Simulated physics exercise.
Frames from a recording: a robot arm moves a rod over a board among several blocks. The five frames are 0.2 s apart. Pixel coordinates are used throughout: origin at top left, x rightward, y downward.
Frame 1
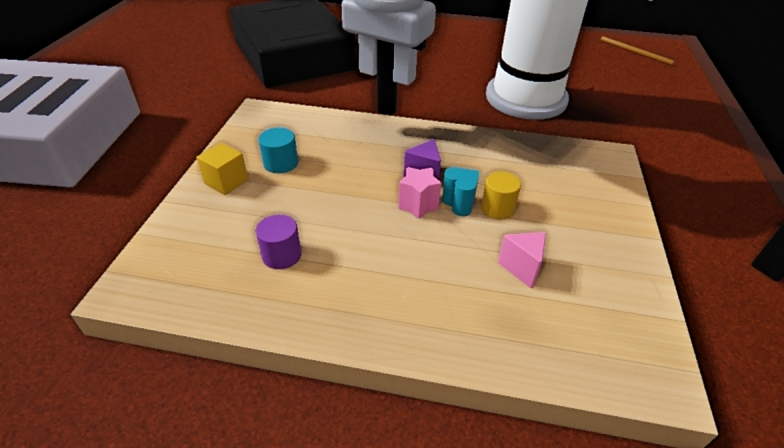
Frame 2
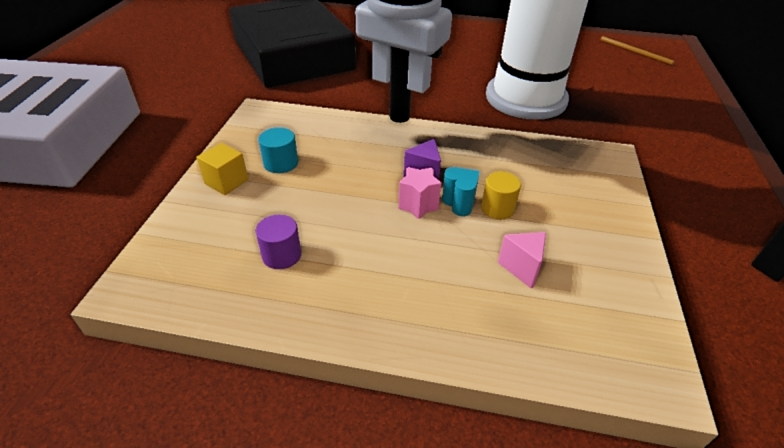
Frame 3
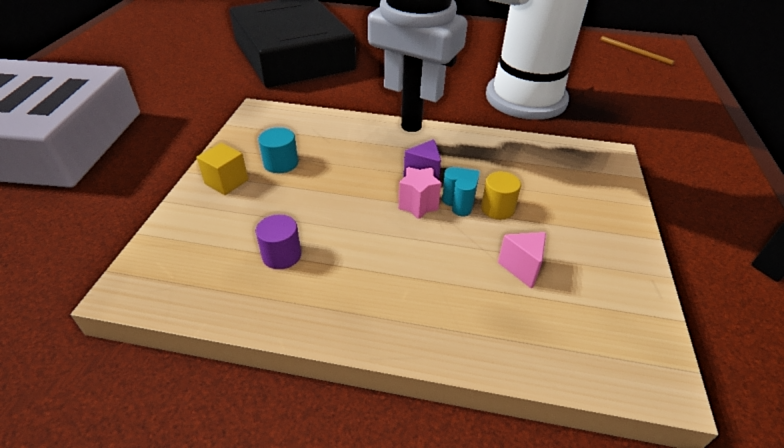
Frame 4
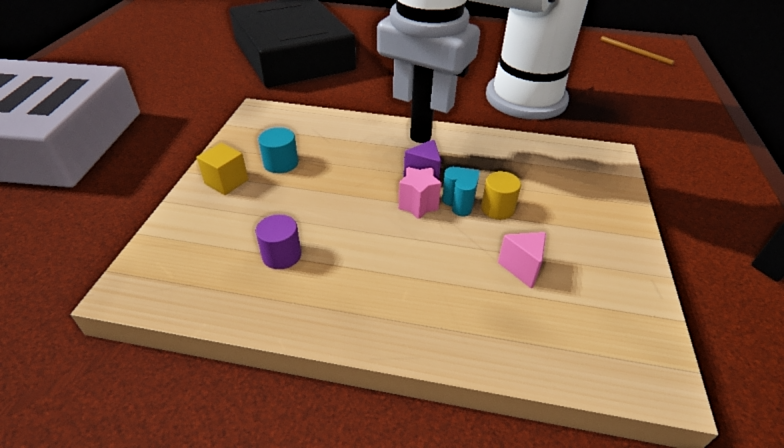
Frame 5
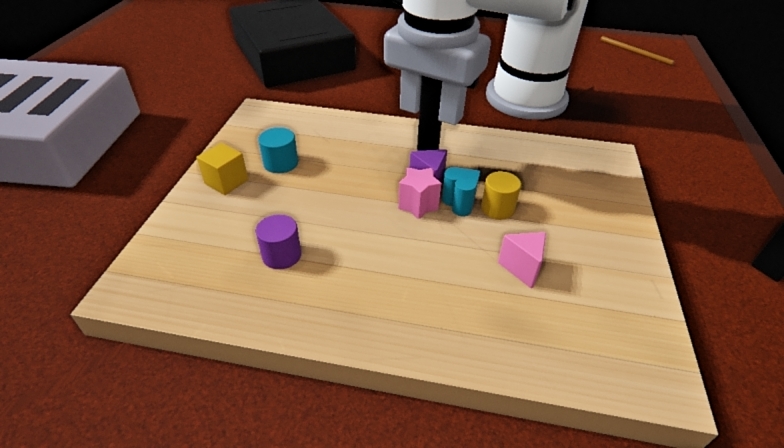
The clip opens on a robot arm holding a dark rod at the far edge of a wooden board scattered with colourful blocks. The rod moves steadily nearer and slightly right, reaching the purple triangular block behind the pink star and nudging it slightly right, while the other blocks stay still.
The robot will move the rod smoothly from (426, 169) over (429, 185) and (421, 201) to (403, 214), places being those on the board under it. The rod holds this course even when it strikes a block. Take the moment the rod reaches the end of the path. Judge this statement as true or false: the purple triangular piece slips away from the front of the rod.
Verdict: True.
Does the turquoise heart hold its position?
No, it doesn't check out.
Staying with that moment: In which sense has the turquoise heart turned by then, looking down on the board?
Answer: Anticlockwise.
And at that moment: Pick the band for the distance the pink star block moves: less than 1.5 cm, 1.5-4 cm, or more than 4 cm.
The pink star block moves over 4 cm.
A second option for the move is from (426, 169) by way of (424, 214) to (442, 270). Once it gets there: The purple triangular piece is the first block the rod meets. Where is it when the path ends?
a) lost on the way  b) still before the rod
My answer is option a.
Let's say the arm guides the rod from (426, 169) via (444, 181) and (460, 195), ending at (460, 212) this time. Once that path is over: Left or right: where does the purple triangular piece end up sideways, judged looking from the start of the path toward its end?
My prediction: Rightwards.
On the path given first. Halfway along, rod (428, 173); pink star block (413, 192), turned 40° clockwise; purple triangular piece (438, 181); turquoise heart (472, 182), turned 30° anticlockwise.
At the end, rod (404, 193); pink star block (399, 205); purple triangular piece (440, 190), turned 30° anticlockwise; turquoise heart (472, 182), turned 30° anticlockwise; yellow circle in place.
